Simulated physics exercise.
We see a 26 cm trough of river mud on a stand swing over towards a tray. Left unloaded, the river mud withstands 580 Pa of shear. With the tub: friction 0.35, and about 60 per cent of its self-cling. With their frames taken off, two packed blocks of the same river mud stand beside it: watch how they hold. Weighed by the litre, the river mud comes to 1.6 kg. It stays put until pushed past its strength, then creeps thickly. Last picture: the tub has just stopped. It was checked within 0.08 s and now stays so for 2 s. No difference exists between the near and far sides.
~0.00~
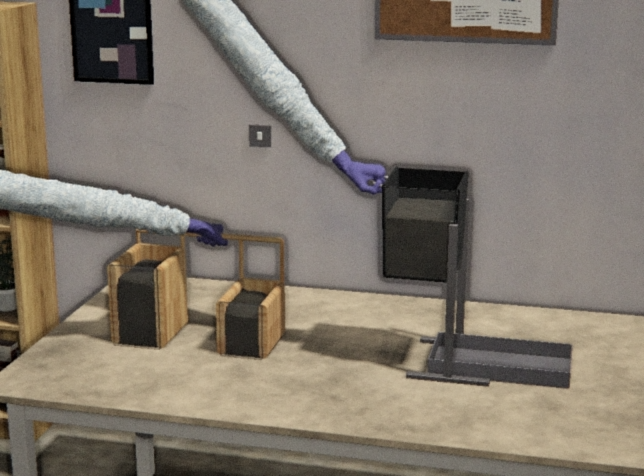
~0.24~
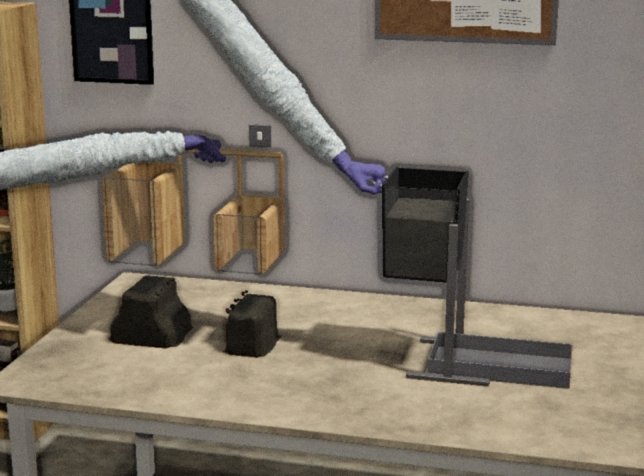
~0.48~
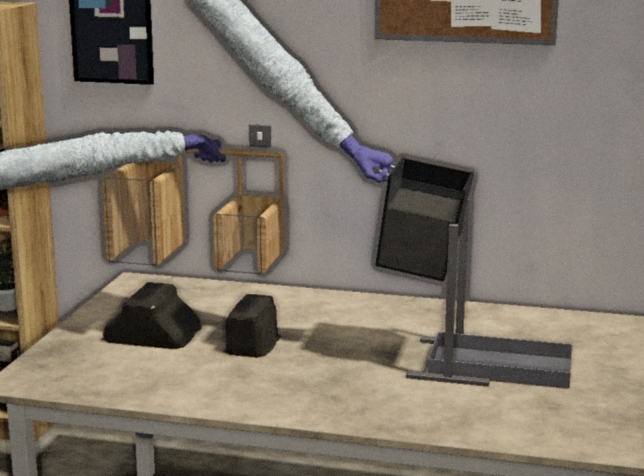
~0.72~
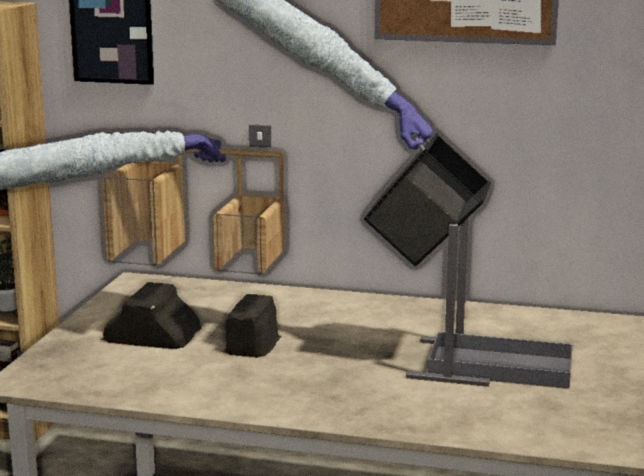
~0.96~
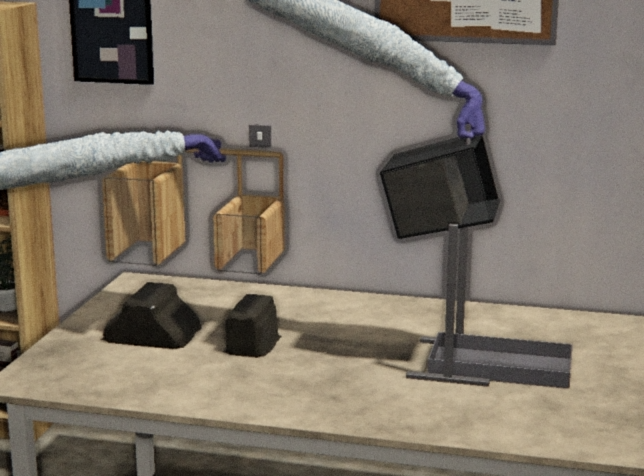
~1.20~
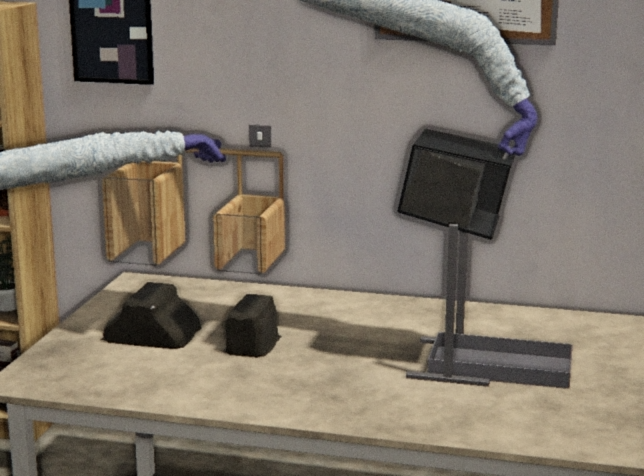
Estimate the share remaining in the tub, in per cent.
Roughly 48 per cent remains in the tub.
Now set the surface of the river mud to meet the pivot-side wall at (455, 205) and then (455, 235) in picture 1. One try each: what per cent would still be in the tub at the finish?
The first fill leaves 35 % in the tub and the second leaves 65 %.
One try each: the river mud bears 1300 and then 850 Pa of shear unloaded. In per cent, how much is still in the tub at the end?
100 %, then 95 %.
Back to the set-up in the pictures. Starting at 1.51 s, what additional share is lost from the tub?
Around 25 % of the whole load.
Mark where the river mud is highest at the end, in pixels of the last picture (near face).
Around (447, 196).
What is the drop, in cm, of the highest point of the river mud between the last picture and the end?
About 12 cm.
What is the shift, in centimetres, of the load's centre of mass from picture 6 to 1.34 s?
The change is near 5 cm.
After 1.34 s, the tub is at 101 degrees and holds 100 %.
After 1.51 s, the tub is at 101 degrees and holds 71 %.
After 1.68 s, the tub is at 101 degrees and holds 53 %.
After 1.85 s, the tub is at 101 degrees and holds 48 %.
After 3.20 s, the tub is at 101 degrees and holds 48 %.
